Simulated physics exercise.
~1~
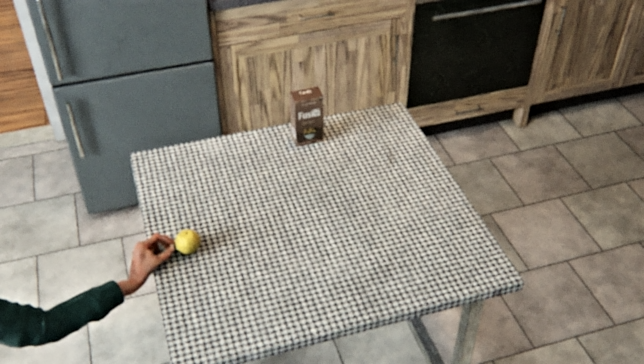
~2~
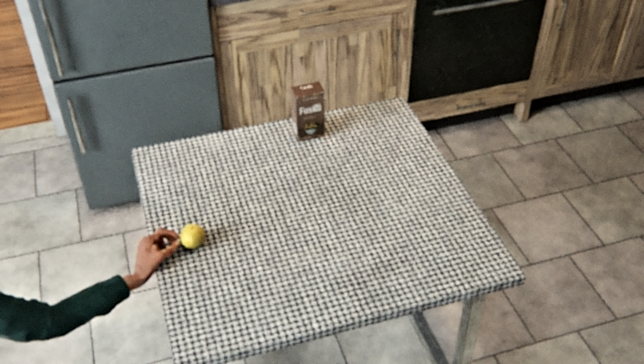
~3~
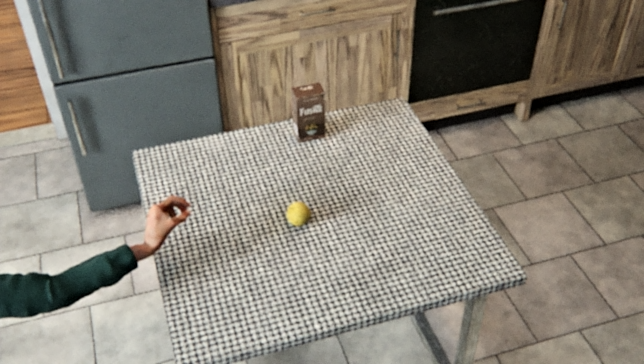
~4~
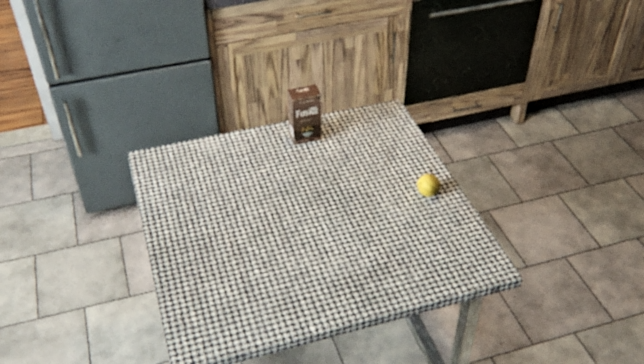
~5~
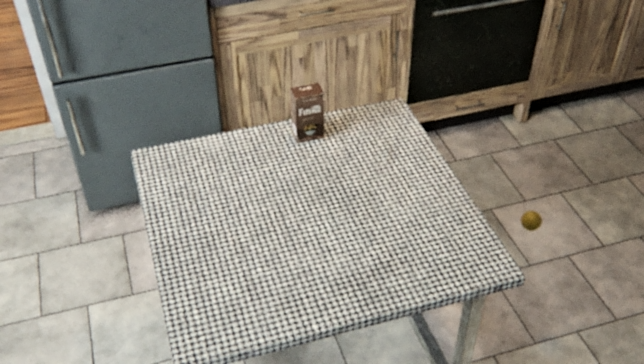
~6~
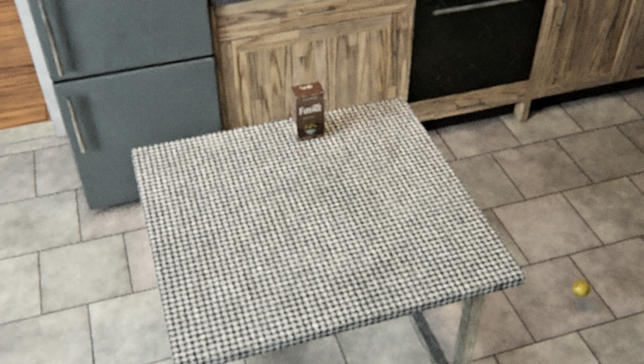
Yellow apple rolling across a checked kitchen table after a hand pushes it, passing a brown carton and dropping off the right edge.
